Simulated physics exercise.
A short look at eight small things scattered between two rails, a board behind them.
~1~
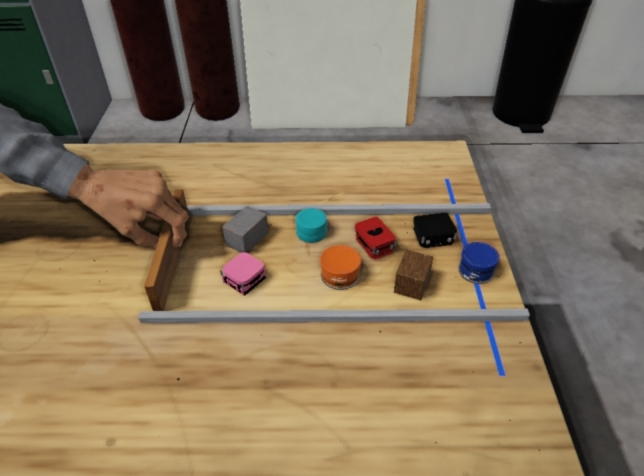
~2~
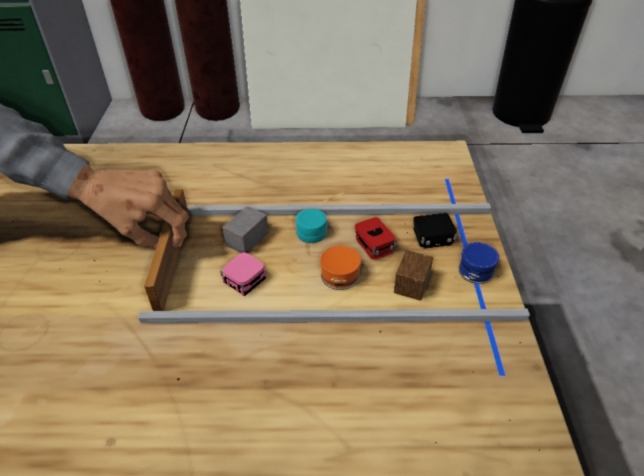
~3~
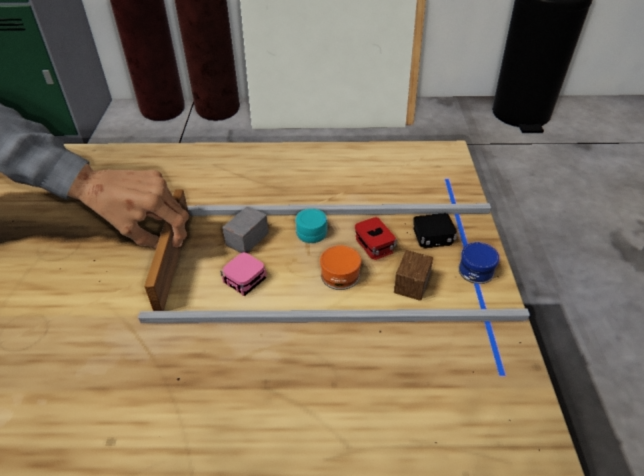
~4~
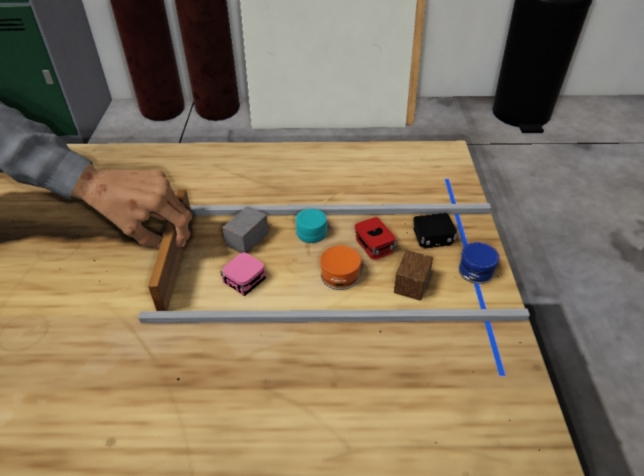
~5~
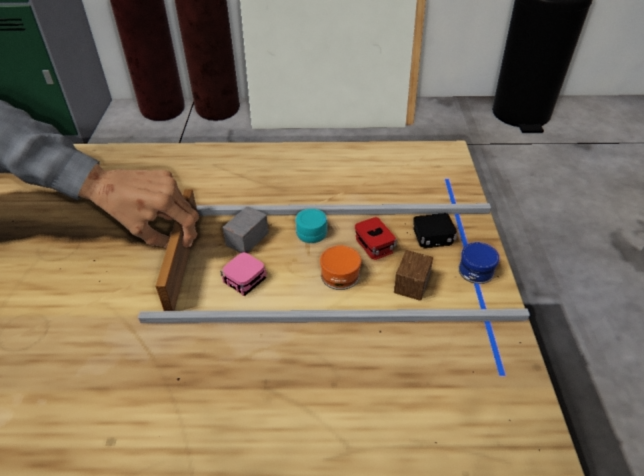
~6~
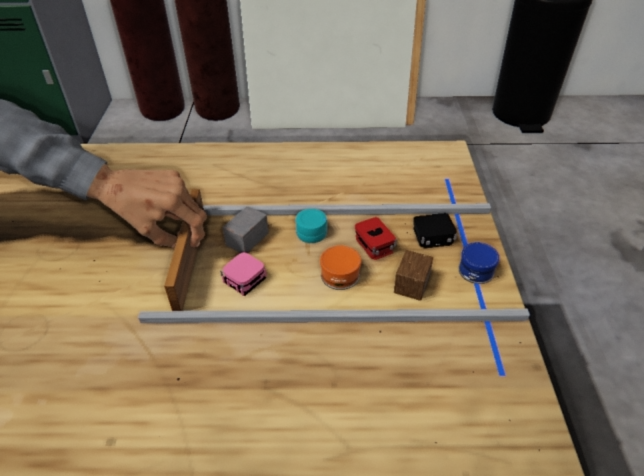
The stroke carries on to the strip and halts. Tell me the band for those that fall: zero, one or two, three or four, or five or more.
In the end the number that fall off is five or more.
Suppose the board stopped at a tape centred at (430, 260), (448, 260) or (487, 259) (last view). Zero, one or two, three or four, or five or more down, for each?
In that order: 1 or 2; 1 or 2; five or more.
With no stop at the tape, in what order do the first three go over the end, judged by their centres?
Earliest first: The blue pot, then the black case, then the orange pot.
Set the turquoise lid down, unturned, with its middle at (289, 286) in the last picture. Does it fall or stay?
The turquoise lid does not fall.
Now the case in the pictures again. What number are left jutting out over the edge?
Overhanging: 0.
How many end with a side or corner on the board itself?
That makes 3.
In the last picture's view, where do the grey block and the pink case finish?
About (477, 225), and the other about (489, 265).
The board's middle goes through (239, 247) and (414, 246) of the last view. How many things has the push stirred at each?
2 and 8.
A little later, none off yet; blue pot at rest near (478, 263); black case at rest near (434, 232); brown block at rest near (413, 275).
When it is over, the number that fall off is five or more; down, turquoise lid, orange pot, red case, black case and blue pot.
